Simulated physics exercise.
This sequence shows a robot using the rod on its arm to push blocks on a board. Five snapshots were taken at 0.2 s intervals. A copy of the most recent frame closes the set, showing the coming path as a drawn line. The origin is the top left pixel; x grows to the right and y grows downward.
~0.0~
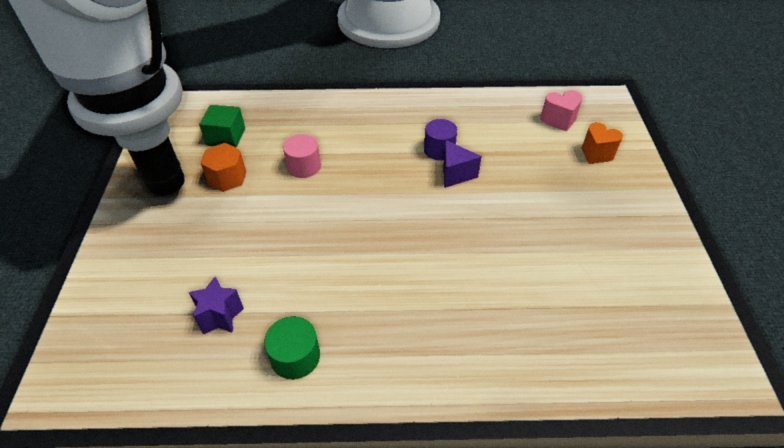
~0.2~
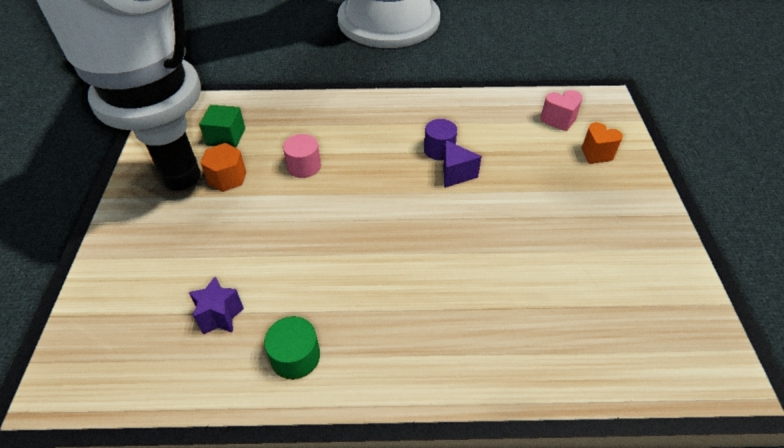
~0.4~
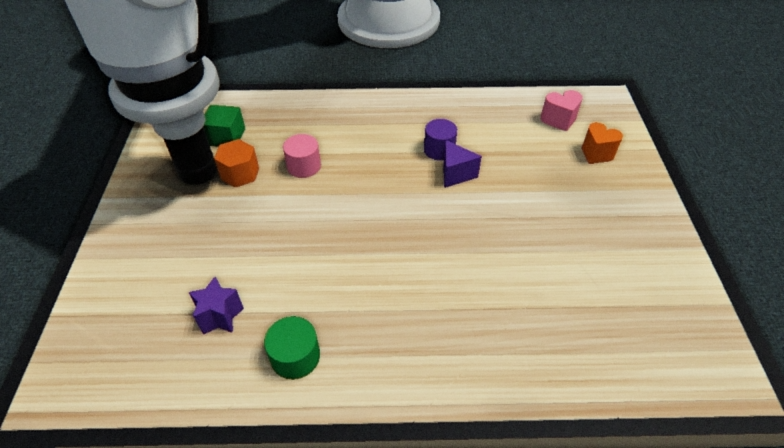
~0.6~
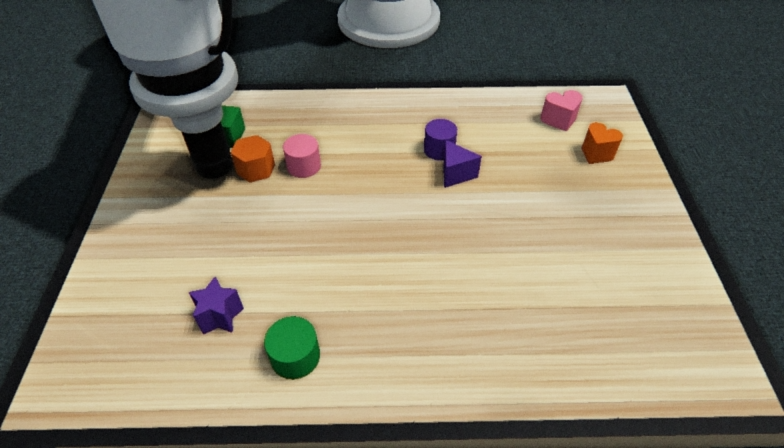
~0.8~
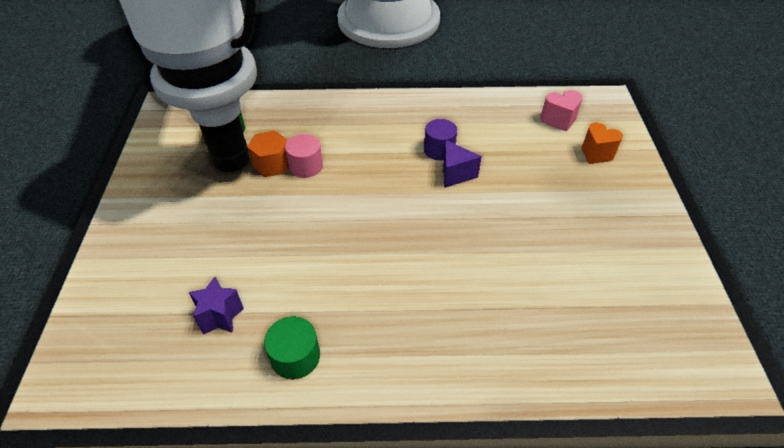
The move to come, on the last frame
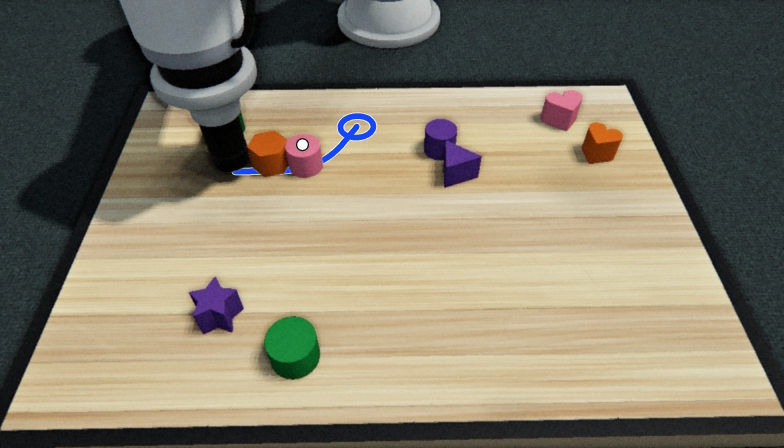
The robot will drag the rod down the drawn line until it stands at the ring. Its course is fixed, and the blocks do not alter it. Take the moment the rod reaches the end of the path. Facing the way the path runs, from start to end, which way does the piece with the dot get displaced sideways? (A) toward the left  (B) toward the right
Correct choice: B.
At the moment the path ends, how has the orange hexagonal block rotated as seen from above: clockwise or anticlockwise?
It goes anticlockwise.
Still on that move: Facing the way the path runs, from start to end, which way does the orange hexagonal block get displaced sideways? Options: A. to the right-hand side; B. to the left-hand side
Choice B: To the left-hand side.
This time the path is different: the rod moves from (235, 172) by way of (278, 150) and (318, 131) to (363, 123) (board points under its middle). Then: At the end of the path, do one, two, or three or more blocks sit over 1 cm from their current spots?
Two blocks move more than 1 cm.
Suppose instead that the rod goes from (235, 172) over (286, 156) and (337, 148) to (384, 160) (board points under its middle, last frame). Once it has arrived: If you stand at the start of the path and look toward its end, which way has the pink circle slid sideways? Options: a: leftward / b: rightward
My pick is b.
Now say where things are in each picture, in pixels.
In the first picture, rod's lower end at (166, 184); green four-sided block at (220, 115); orange hexagonal block at (220, 156); pink circle at (300, 145).
In the second picture, rod at (182, 178); blocks still.
In the third picture, rod at (199, 173); orange hexagonal block at (234, 152).
In the fourth picture, rod at (215, 167); orange hexagonal block at (251, 148).
In the fifth picture, rod at (232, 161); green four-sided block hidden; orange hexagonal block at (267, 143); pink circle at (303, 145).
Drawn move, from (235, 172) over (286, 170) and (331, 155) to (357, 127); the dot is on the pink circle.
On the path given first. One third of the way, rod at (284, 160); orange hexagonal block at (307, 130), turned 65° anticlockwise; pink circle at (340, 138).
Two thirds of the way, rod at (330, 144); orange hexagonal block at (332, 111), turned 115° anticlockwise; pink circle at (364, 132).
At the end, rod at (356, 116); green four-sided block still; orange hexagonal block at (337, 89), turned 150° anticlockwise; pink circle at (376, 127).
